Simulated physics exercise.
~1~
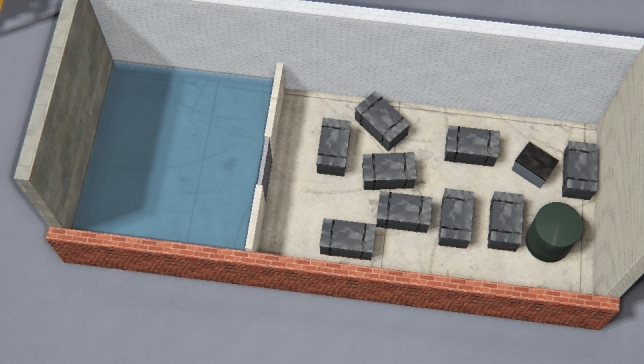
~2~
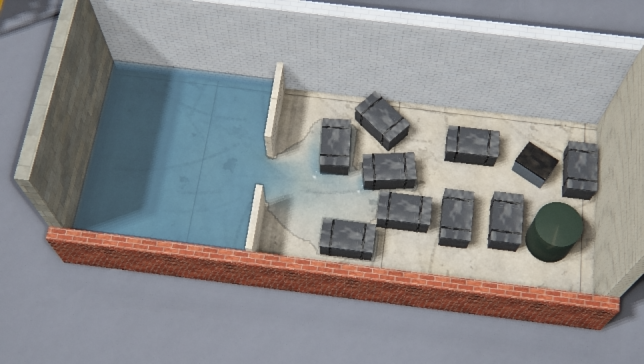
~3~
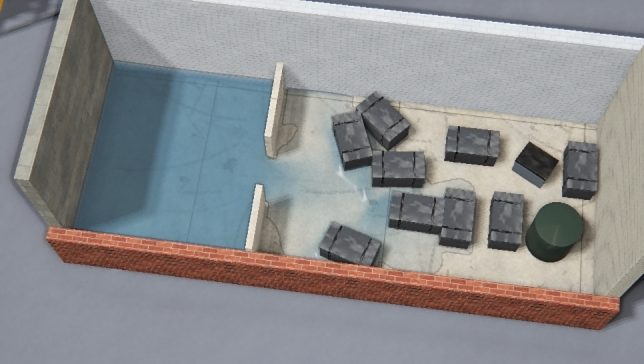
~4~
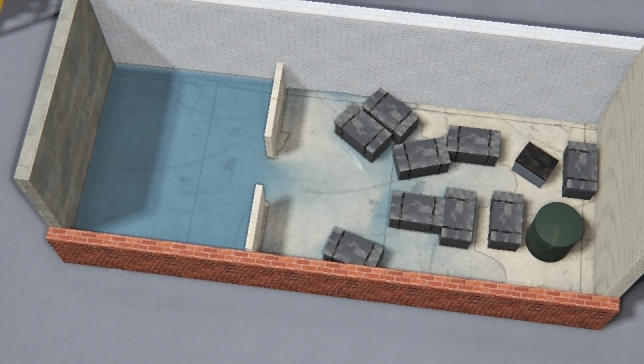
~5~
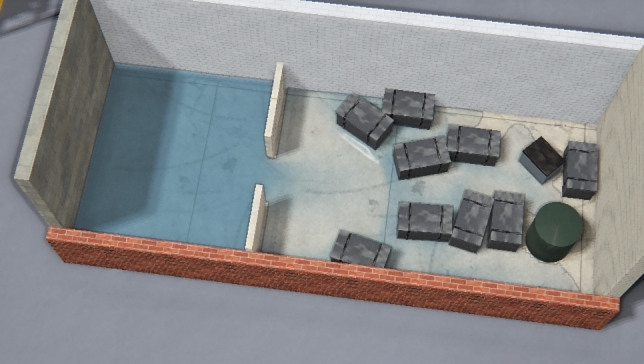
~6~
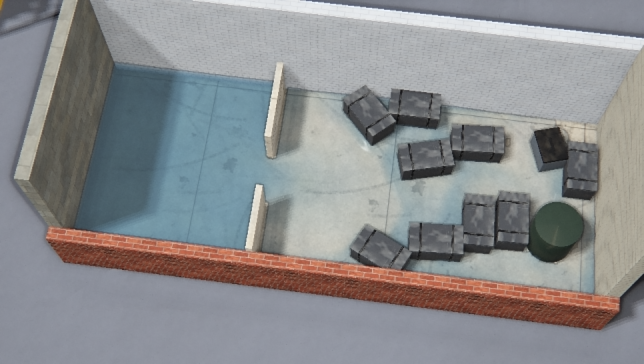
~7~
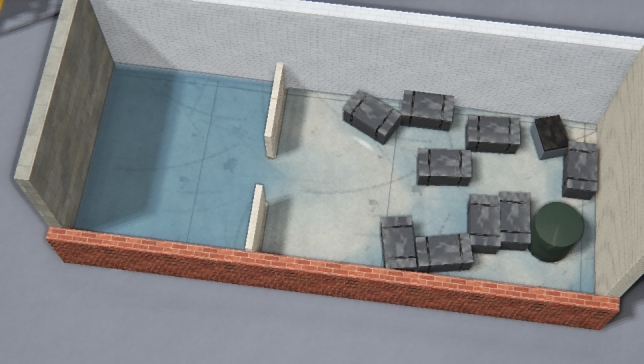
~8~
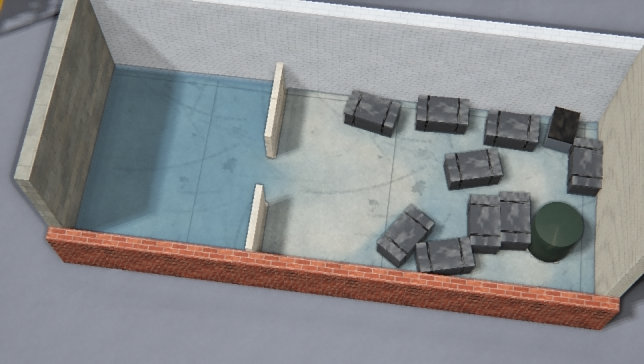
The clip shows a long walled enclosure where blue water on the left pours through an opening in the dividing wall, spreads among dark trunks and chests, and gradually pushes them rightward, leaving both sides flooded and many items shifted and turned around the right room.
